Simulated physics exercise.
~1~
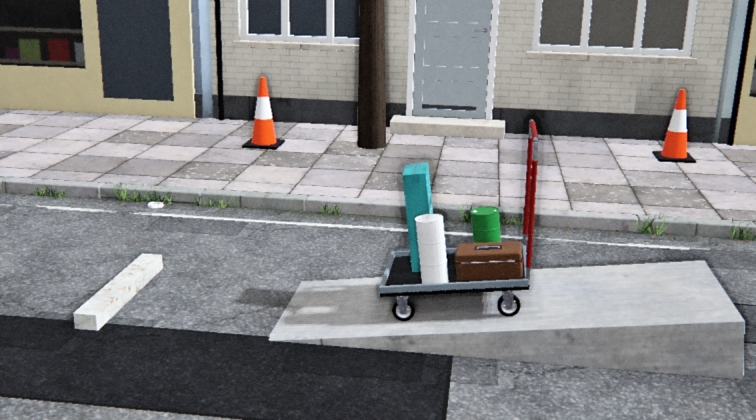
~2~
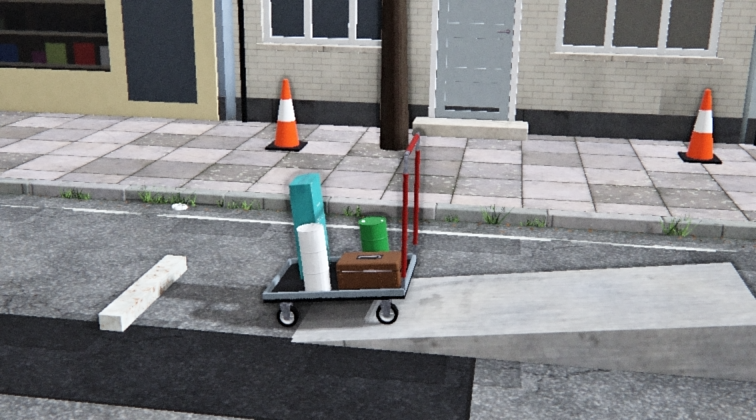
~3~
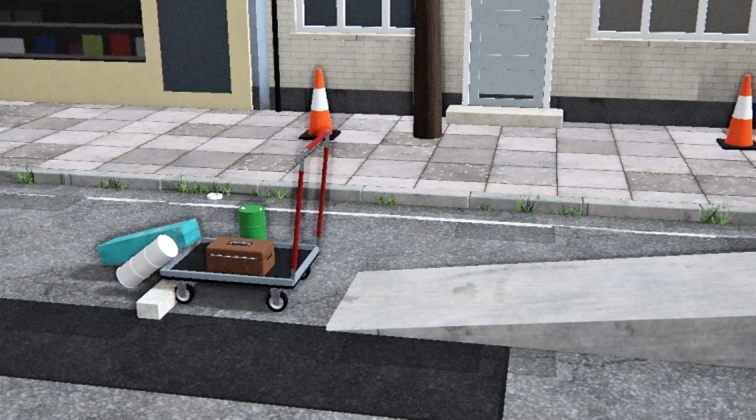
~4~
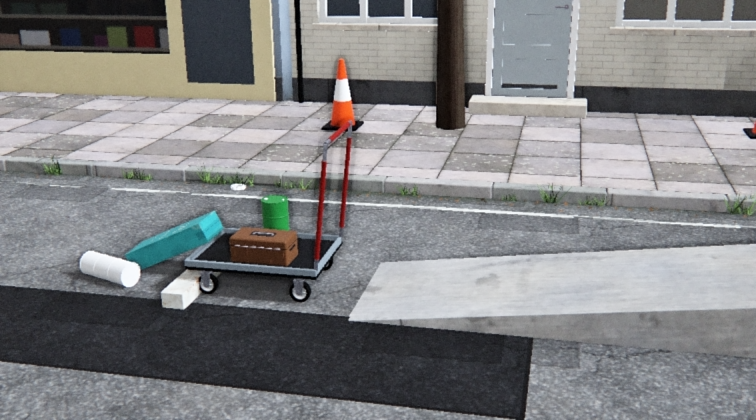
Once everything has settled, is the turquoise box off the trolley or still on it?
The turquoise box ends up off the trolley, lying on its side on the road.
On a street, a loaded trolley rolls left off a ramp, and two items tumble off at a kerb.
